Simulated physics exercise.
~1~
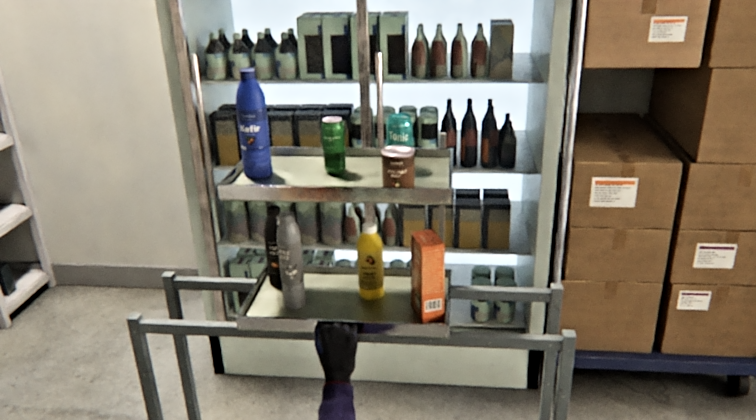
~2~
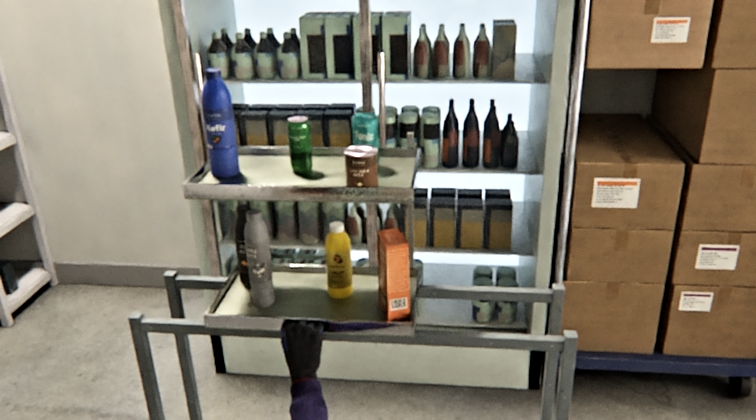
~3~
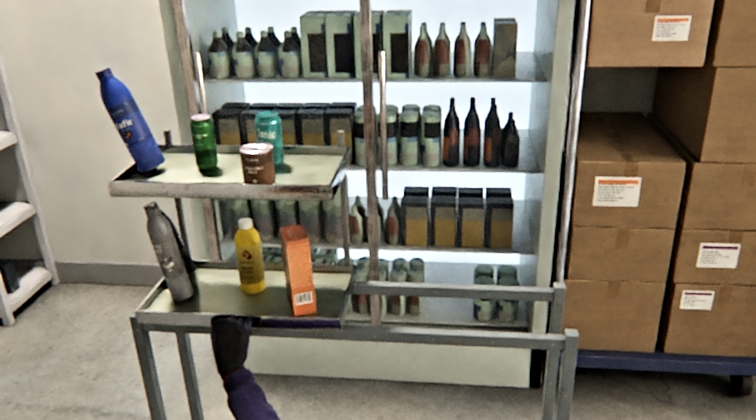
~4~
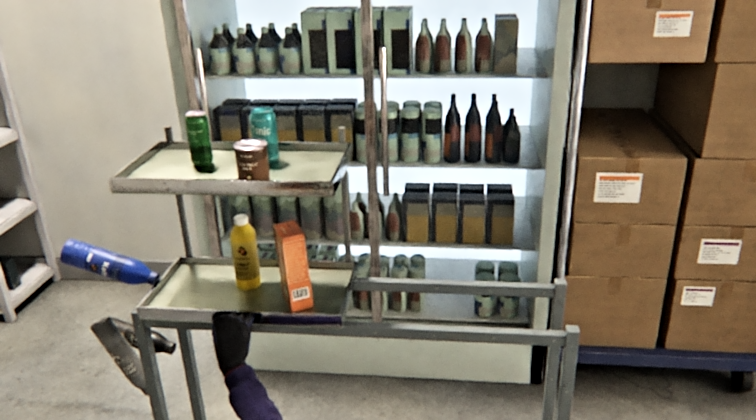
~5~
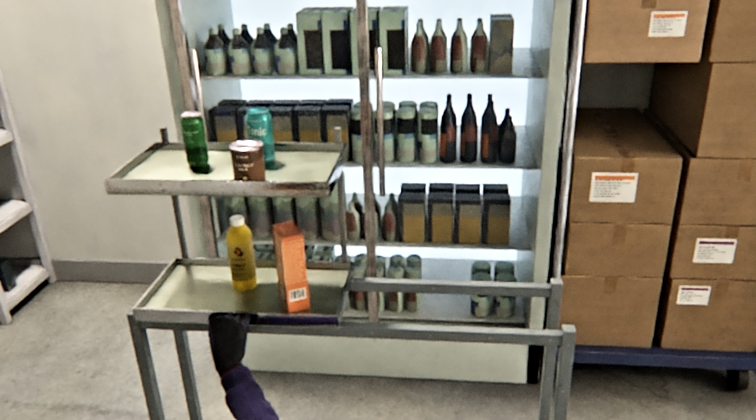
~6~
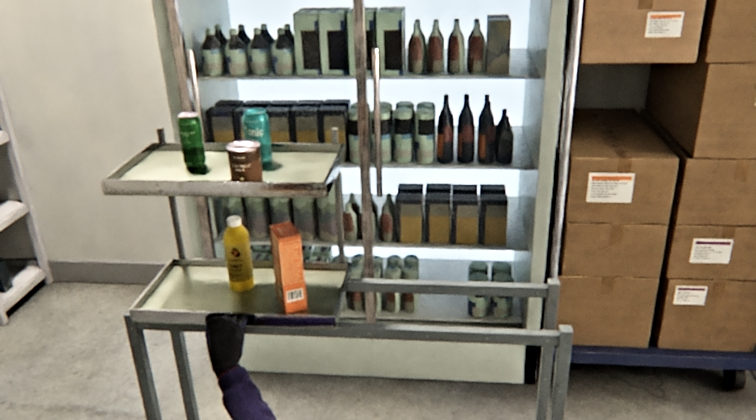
A two-level metal tray rack carrying bottles, cans and a carton slid left with a gloved hand at its edge, then stopped; the blue, grey and black bottles tipped and fell off the left side, while the other five items stayed standing.
